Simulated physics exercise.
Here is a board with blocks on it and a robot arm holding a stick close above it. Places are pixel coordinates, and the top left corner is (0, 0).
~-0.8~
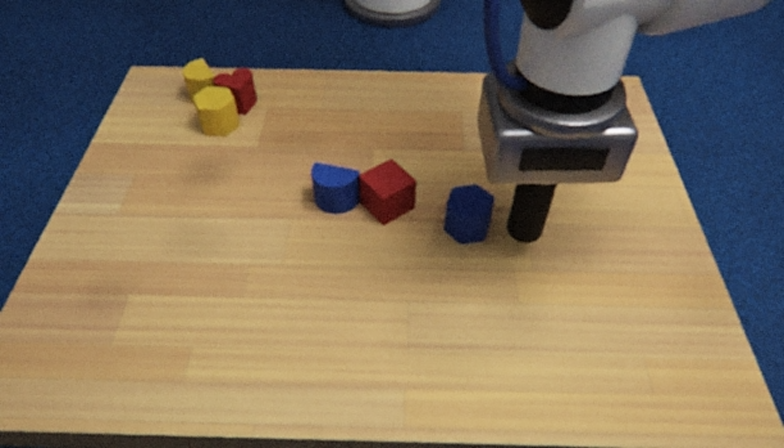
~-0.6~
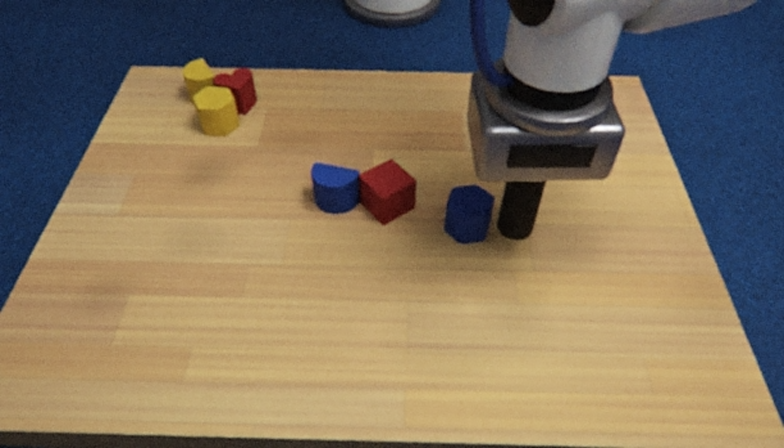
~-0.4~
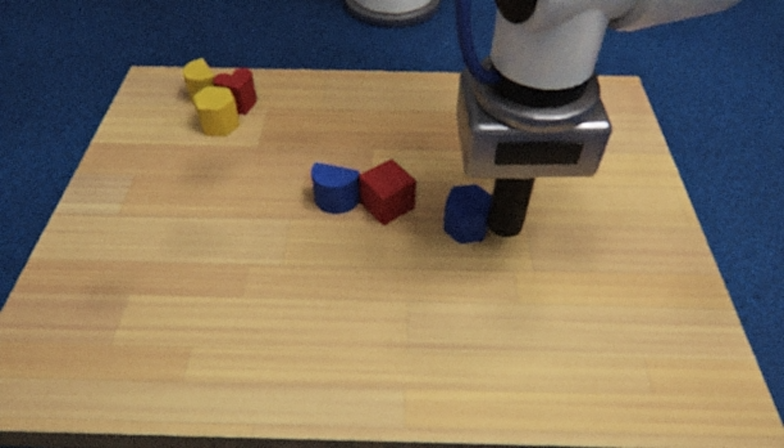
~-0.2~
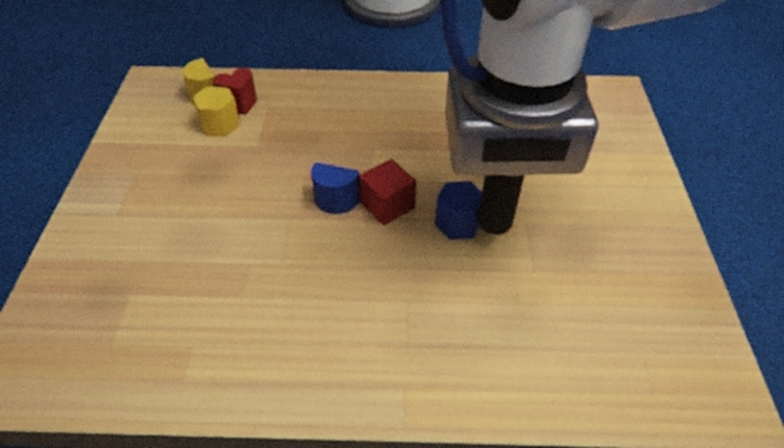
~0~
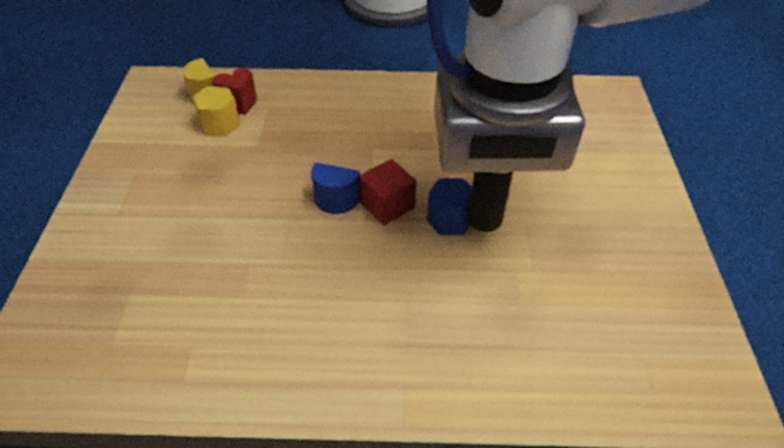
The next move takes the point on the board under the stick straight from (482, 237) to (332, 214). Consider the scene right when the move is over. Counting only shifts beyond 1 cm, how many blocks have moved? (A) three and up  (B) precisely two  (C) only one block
I choose A.
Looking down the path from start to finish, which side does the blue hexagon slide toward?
To the path's right.
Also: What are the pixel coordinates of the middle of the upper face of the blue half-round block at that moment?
Its top centre is at about (307, 166).
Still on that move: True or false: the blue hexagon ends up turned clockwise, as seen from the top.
This is true.
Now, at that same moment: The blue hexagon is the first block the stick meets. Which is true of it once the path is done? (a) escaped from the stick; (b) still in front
a (escaped from the stick)
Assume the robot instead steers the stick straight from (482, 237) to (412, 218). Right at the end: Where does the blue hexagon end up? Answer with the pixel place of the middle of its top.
It is at (416, 165).
The first path, step by step. One third of the way, stick at (430, 211); red square block at (381, 170), turned 35° anticlockwise; blue hexagon at (423, 174), turned 50° clockwise.
Two thirds of the way, stick at (380, 204); blue half-round block at (329, 174); red square block at (378, 167), turned 45° anticlockwise; blue hexagon at (421, 172), turned 65° clockwise.
At the end, stick at (330, 196); blue half-round block at (307, 166), turned 10° clockwise; red square block at (377, 166), turned 40° anticlockwise; blue hexagon at (421, 172), turned 65° clockwise.
